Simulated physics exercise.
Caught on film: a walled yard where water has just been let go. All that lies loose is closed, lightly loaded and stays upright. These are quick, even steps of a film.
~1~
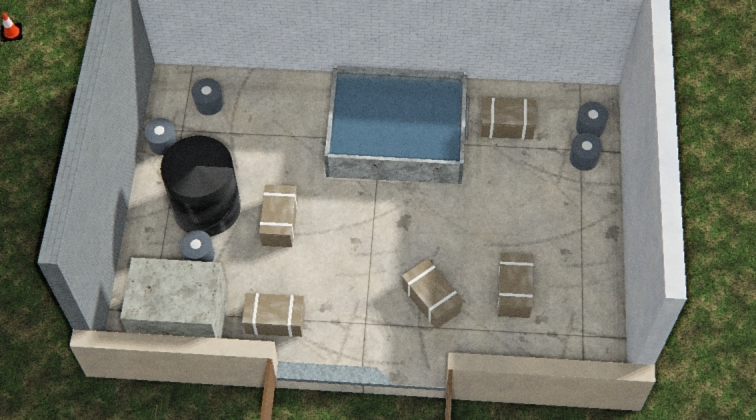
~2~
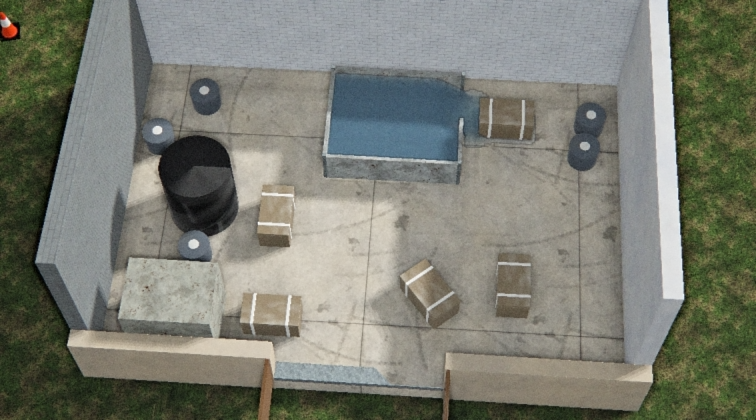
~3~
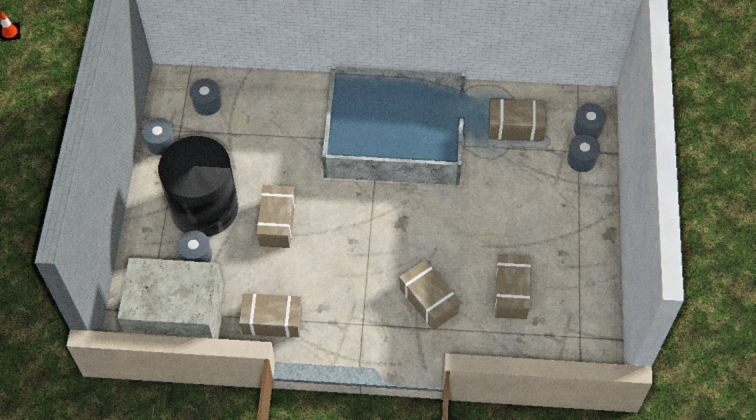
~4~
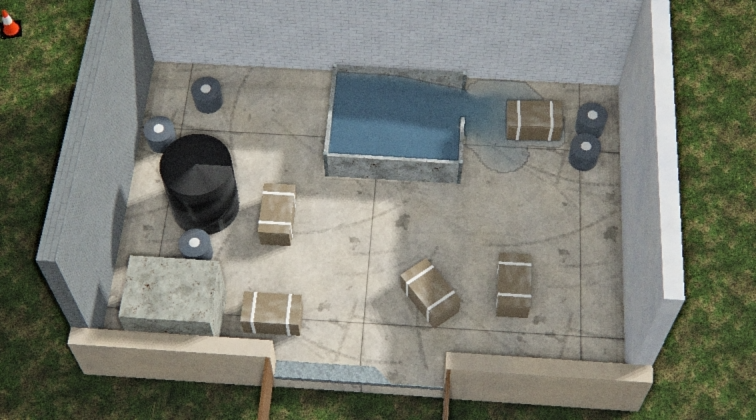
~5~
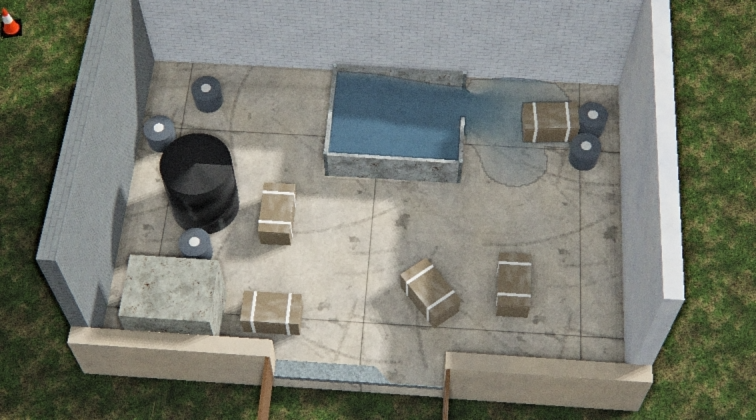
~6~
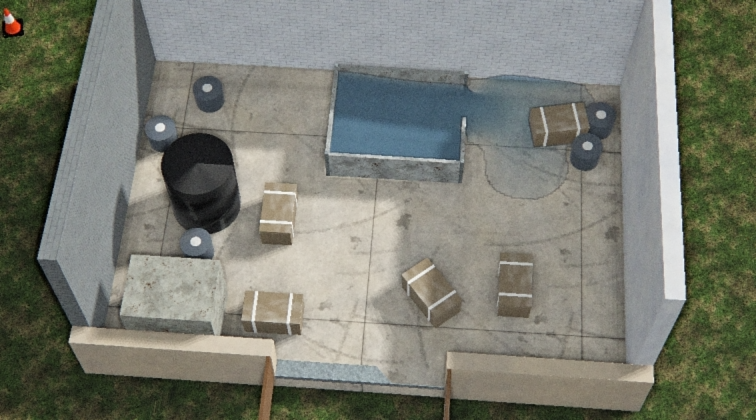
Water in a raised, stone-sided pool at the back of a walled concrete yard, seen from high above, starts out level and still. Brown crates with pale straps stand around the floor, with blue-grey drums at both sides and a black tank and pale block at left. Water pours through the pool's right side and spreads, pushing the nearest crate rightward until it turns slightly and nudges a drum.
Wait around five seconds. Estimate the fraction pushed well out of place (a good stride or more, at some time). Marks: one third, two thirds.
That comes to one to two thirds.
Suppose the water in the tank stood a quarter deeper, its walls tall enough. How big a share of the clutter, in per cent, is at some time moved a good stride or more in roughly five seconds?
I make it 50 per cent.
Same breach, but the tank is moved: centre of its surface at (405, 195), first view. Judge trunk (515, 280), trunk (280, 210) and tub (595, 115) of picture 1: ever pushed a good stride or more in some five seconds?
As listed: Under that, no, swept aside.
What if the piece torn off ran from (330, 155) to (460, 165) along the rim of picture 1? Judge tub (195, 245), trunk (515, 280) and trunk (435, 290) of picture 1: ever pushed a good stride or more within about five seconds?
In that order: Not that far, that far or more, yes.
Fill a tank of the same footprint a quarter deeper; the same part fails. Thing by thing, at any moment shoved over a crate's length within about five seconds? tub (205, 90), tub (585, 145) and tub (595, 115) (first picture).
One after the other: No, pushed that far, yes.
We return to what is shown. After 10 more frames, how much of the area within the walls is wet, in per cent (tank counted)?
Near 25 in a hundred.
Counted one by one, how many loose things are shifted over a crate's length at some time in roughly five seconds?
4 of them.
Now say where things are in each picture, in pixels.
In the first frame, a trunk at (509, 111) rests on the ground; a tub at (594, 114) rests on the ground; 0 of 10 have shifted.
In the second frame, a trunk at (507, 112), on the bottom; a tub at (591, 115) rests on the ground; 0 of 10 have shifted.
In the third frame, a trunk at (518, 113), on the bottom, close to its start; a tub at (591, 116), on the bottom; 1 of 10 have shifted.
In the fourth frame, a trunk at (535, 113), on the bottom, a stride from its start; a tub at (593, 115) rests on the ground; 1 of 10 have shifted.
In the fifth frame, a trunk at (552, 115), on the bottom, a stride from its start; a tub at (593, 115) rests on the ground; 1 of 10 have shifted.
In the sixth frame, a trunk at (560, 118) rests on the ground, a stride from its start; a tub at (601, 115), on the bottom, close to its start; 2 of 10 have shifted.
A moment on, 1 of 10 are well off their spots; 1 afloat.
Next, 3 of 10 are well off their spots; 2 afloat.
Later, 3 of 10 are well off their spots; 0 afloat.
In the end, 4 of 10 are well off their spots, and 4 have been at some point; 3 afloat.
